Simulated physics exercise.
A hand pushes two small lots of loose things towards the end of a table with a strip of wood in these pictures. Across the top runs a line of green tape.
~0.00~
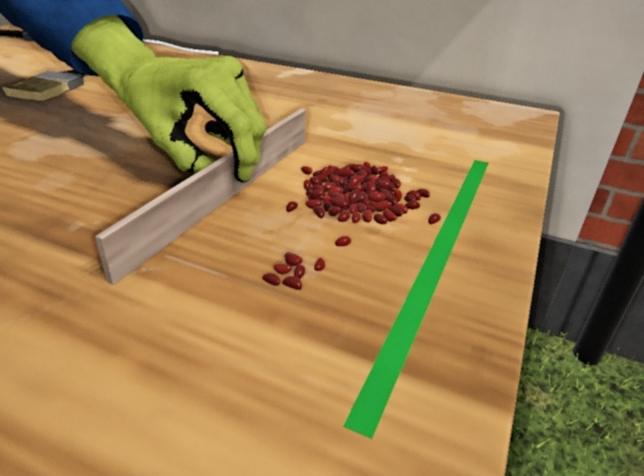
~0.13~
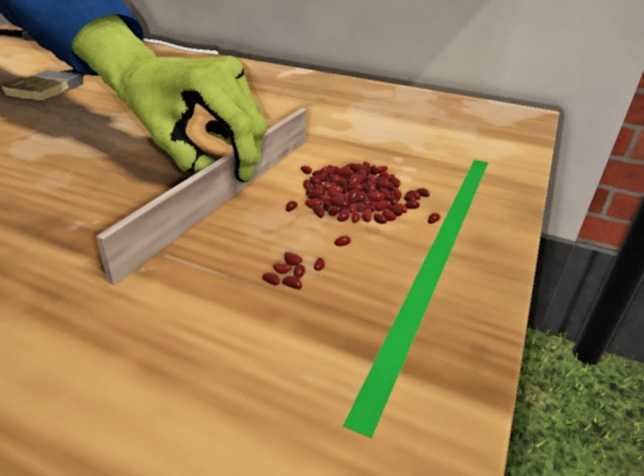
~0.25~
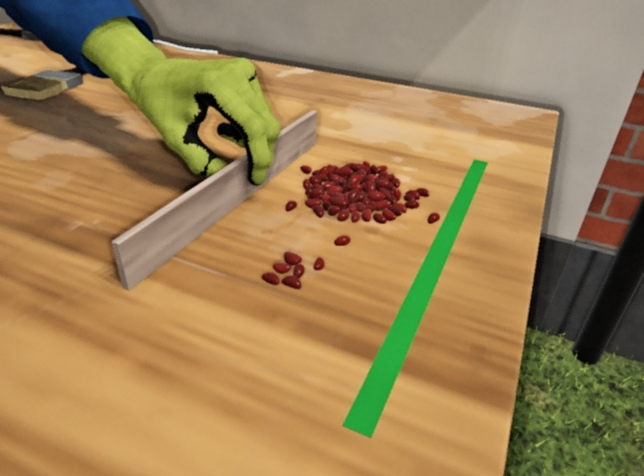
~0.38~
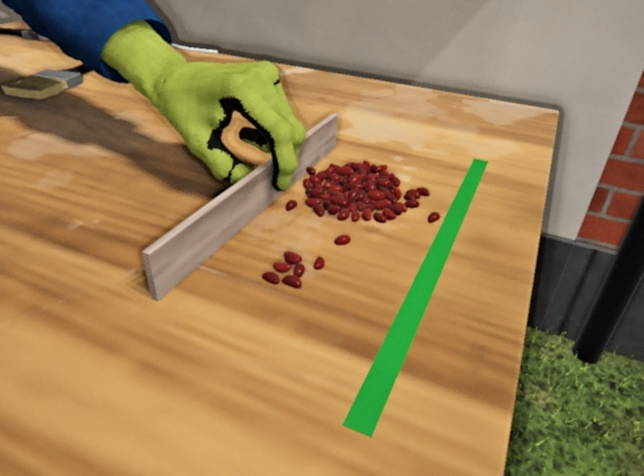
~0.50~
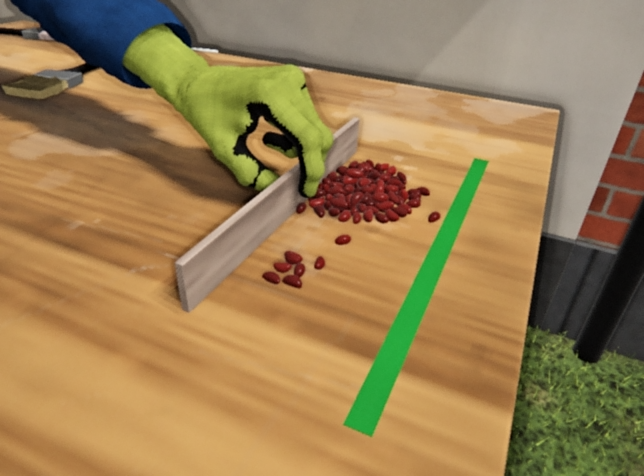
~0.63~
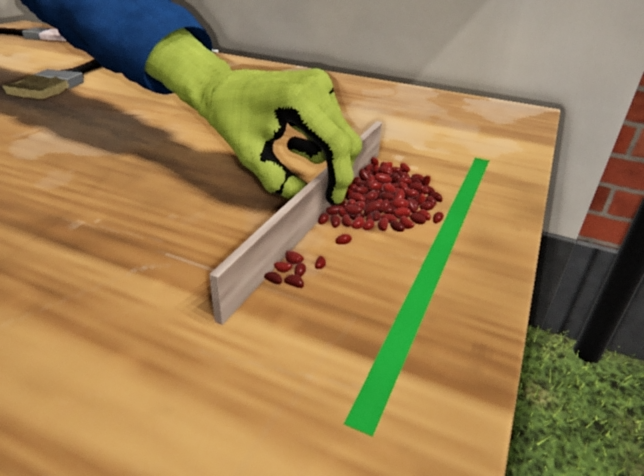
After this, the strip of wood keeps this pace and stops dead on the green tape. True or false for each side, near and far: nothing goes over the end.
Nearer portion: True, none goes over; farther portion: False, some goes over.
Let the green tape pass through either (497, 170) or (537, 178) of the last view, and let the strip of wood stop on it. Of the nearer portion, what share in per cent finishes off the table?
Lab note - share off: About 0% and about 100%.
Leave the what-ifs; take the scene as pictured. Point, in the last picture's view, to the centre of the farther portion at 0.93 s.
(442, 212), roughly.
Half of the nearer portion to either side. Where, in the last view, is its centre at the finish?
It ends up centred around (443, 316) in the final picture.
By 0.93 s, strip of wood still moving, near (393, 195); nearer portion all on the table, its front near (376, 294); farther portion all on the table, its front near (497, 209).
By 1.25 s, strip of wood stopped at the green tape; nearer portion all on the table, its front near (461, 322); farther portion about a tenth over the edge.
By 1.53 s, strip of wood stopped at the green tape; nearer portion all on the table, its front near (463, 322); farther portion roughly a quarter over the edge.
When it is over (1.7 s), strip of wood stopped at the green tape; nearer portion all on the table, its front near (463, 322); farther portion roughly a quarter over the edge.
